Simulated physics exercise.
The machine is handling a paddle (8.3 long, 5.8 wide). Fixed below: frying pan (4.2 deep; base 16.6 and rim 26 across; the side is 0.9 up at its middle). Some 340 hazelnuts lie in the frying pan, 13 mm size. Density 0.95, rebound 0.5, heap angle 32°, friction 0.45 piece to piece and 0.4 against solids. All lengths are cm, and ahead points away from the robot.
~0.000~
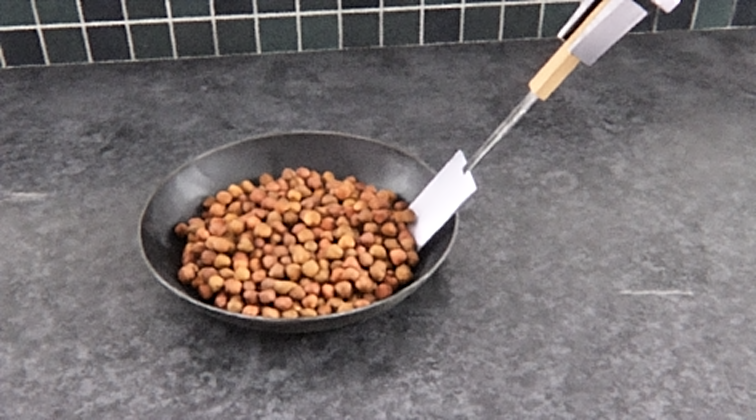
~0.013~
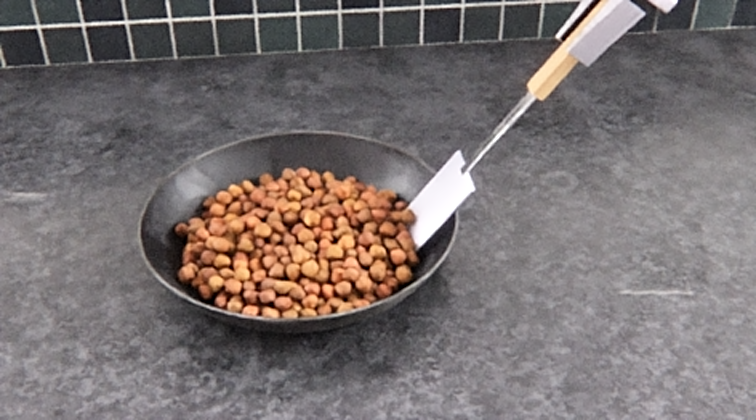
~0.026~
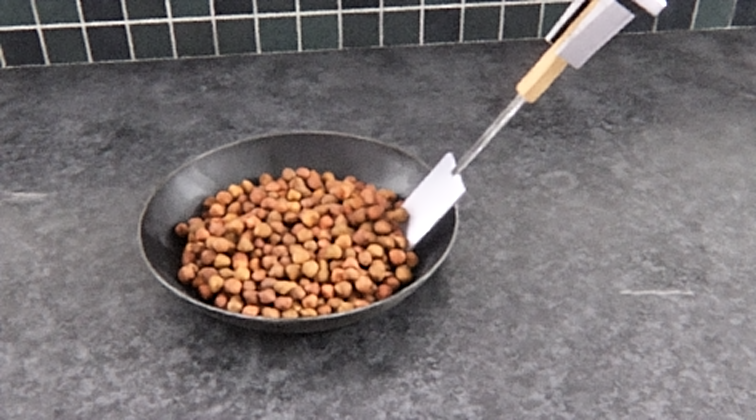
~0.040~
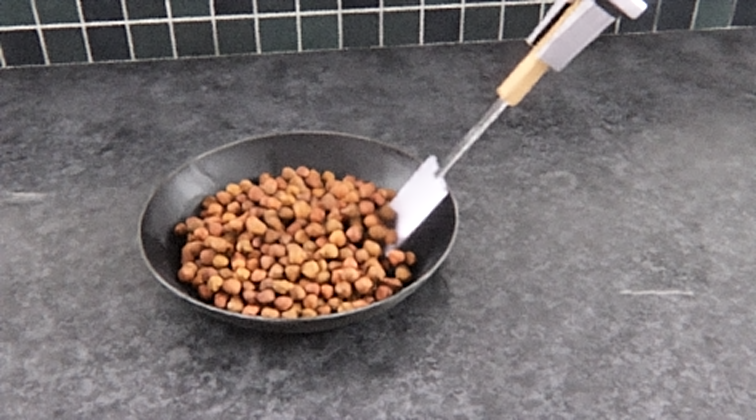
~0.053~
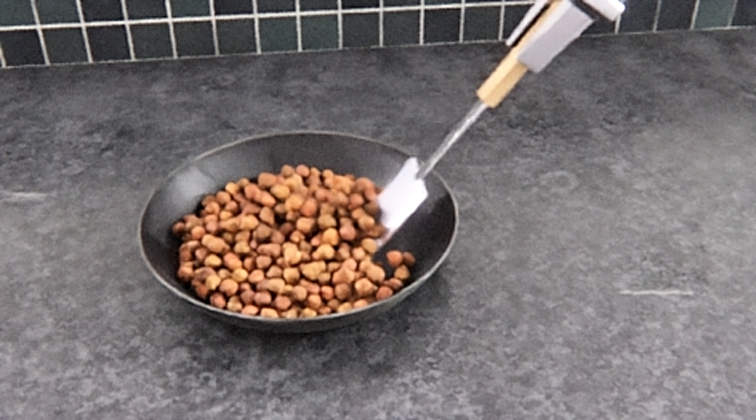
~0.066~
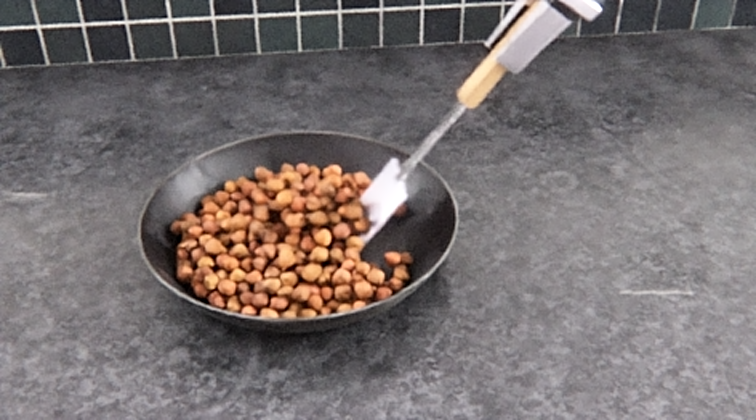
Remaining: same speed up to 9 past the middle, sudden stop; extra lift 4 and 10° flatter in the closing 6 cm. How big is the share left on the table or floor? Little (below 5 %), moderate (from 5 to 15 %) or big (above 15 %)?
Share on the table or floor: Big (above 15 %).
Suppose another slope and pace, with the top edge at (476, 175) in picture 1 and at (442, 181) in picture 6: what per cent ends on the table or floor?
Some 10 per cent.
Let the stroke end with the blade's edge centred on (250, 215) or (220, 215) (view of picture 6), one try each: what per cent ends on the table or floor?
Some 10 and 15 per cent.
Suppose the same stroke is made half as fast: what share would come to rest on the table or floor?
Then about 10 per cent.
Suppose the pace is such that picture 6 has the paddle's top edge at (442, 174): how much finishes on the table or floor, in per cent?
About 5 per cent.
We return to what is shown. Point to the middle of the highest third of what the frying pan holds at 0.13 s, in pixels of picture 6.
Around (248, 224).
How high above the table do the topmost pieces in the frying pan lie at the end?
About 4.0 cm.
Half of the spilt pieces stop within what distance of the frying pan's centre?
About 46 cm.
By 0.10 s, sloping 53°, highest piece 8 above the table; 341 in the frying pan.
By 0.13 s, sloping 50°, highest piece 8 above the table; 341 in the frying pan.
By 0.35 s, sloping 43°, highest piece 12 above the table; 264 in the frying pan, 49 on the table or floor, 28 on the blade or in flight.
By 1.40 s, sloping 43°, highest piece 3 above the table; 264 in the frying pan, 77 on the table or floor.
Final count, 264 in the frying pan, 77 on the table or floor. That is 23 % on the table or floor.
